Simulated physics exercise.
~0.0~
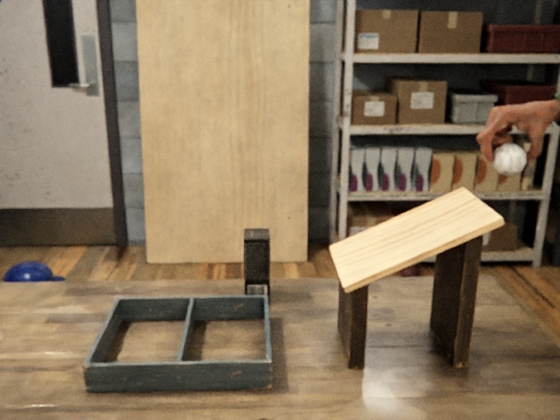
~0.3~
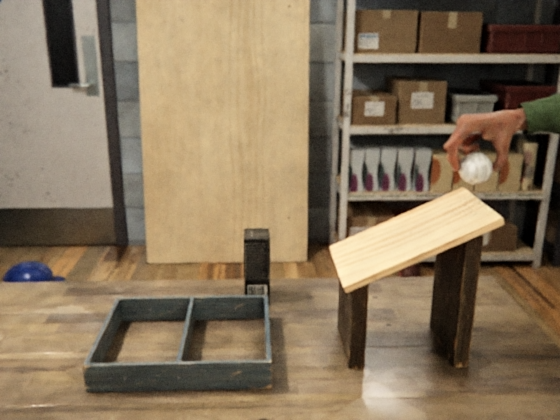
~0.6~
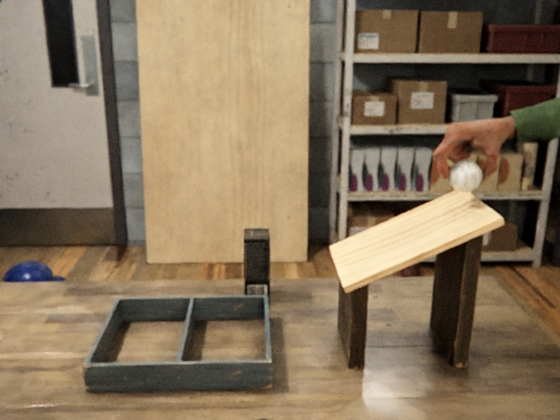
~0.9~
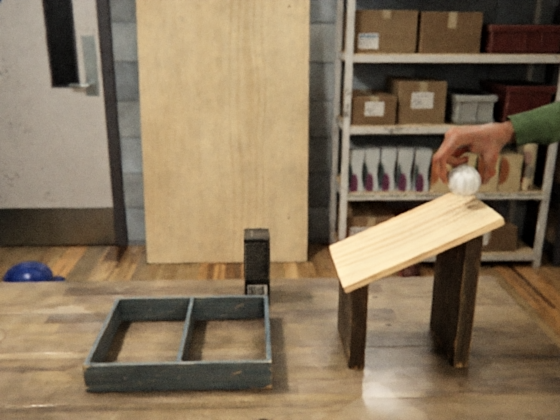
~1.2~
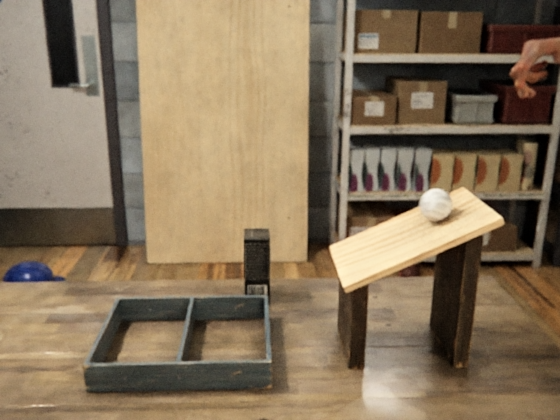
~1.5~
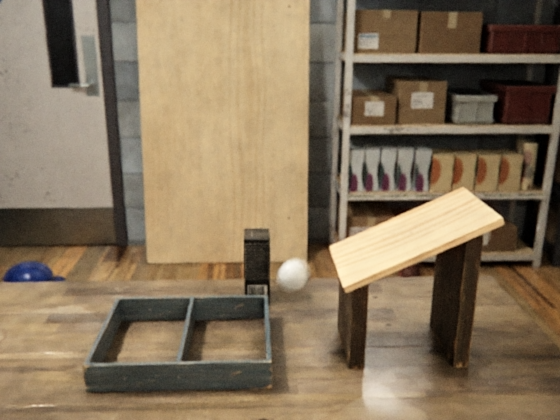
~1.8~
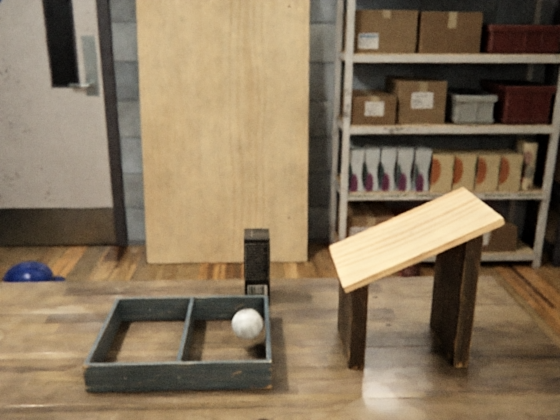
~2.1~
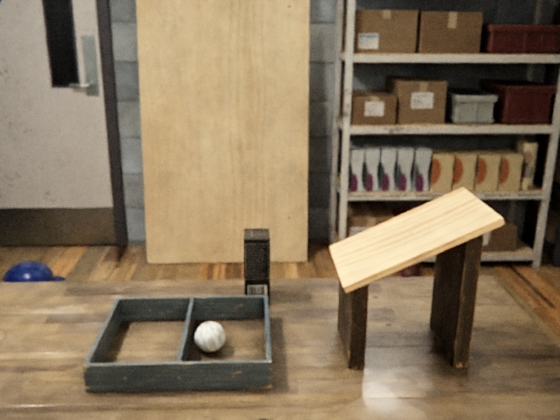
A white ball, released by a hand, rolls down the board into the tray's nearer bay.
